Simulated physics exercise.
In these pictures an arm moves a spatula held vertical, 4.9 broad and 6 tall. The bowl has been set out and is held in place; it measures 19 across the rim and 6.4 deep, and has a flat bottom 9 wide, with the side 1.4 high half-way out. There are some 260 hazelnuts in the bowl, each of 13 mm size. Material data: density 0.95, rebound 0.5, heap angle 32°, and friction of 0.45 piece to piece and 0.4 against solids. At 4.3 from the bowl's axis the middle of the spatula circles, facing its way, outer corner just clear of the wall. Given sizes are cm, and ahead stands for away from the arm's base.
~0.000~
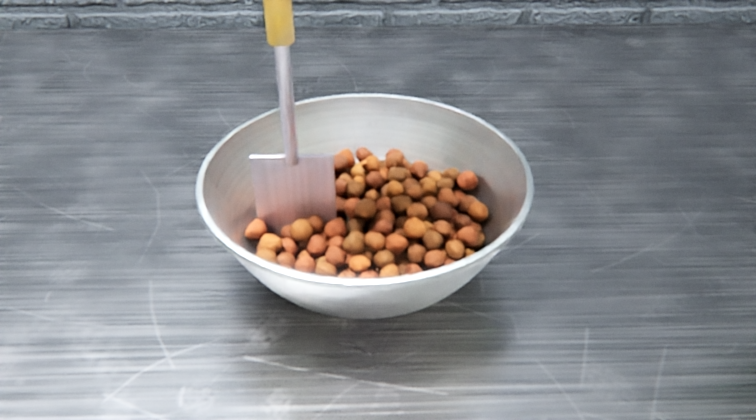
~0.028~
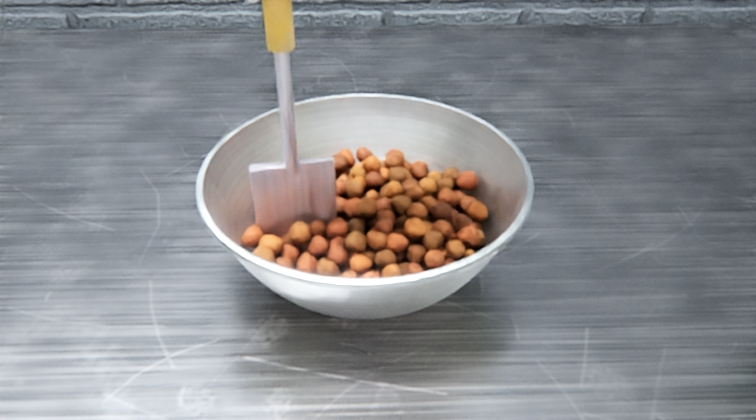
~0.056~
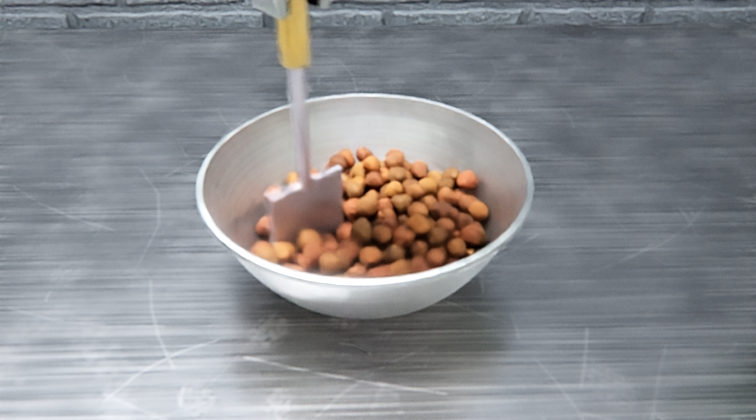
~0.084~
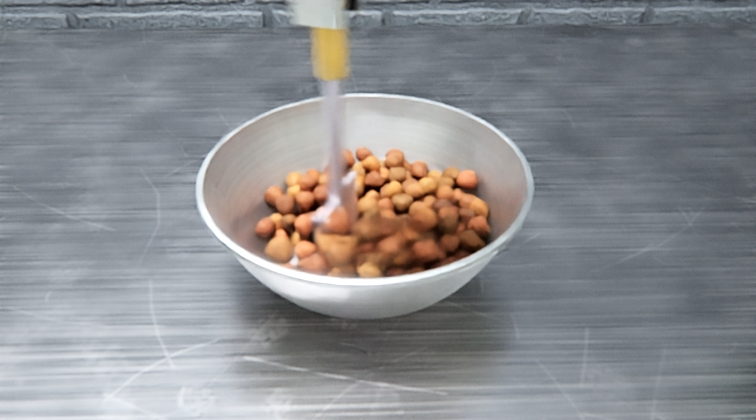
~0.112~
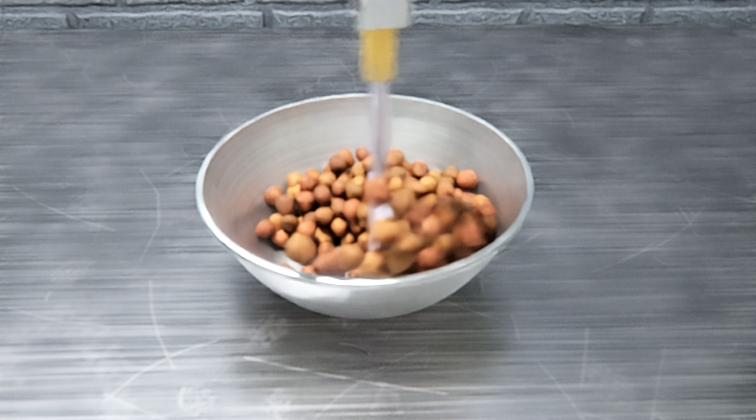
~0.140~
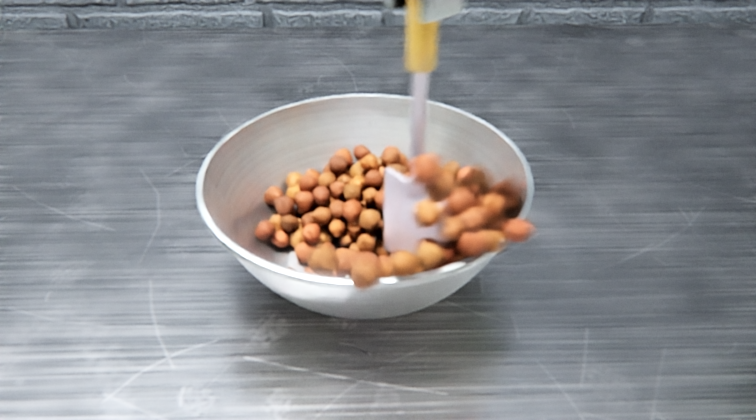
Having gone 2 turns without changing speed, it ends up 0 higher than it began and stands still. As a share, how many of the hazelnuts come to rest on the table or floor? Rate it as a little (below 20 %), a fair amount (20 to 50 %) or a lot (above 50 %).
A lot.
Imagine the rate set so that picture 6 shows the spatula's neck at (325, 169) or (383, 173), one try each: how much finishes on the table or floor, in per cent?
Roughly 20 and 45 percent, in that order.
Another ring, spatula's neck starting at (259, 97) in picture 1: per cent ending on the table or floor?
Close to 20 in a hundred.
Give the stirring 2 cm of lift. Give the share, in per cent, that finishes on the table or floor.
I'd put it at about 45 per cent.
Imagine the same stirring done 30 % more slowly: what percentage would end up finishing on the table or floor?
In that case, close to 35 in a hundred.
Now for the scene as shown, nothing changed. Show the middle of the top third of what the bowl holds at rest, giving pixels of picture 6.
The centre sits around (331, 253) in the last picture.
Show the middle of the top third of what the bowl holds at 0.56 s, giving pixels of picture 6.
Roughly pixel (434, 157).
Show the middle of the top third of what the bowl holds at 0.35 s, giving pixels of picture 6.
About pixel (247, 184).
After 0.35 s, 357° round, highest piece 12 above the table; 166 in the bowl, 36 on the table or floor, 59 in flight or on the tool.
After 0.56 s, 225° round, highest piece 9 above the table; 122 in the bowl, 122 on the table or floor, 17 in flight or on the tool.
After 0.87 s, 0° round, highest piece 5 above the table; 151 on the table or floor, 108 in the bowl, 2 in flight or on the tool.
After 1.57 s, 0° round, highest piece 4 above the table; 153 on the table or floor, 108 in the bowl.
At rest, 153 on the table or floor, 108 in the bowl. That is 59 % on the table or floor.
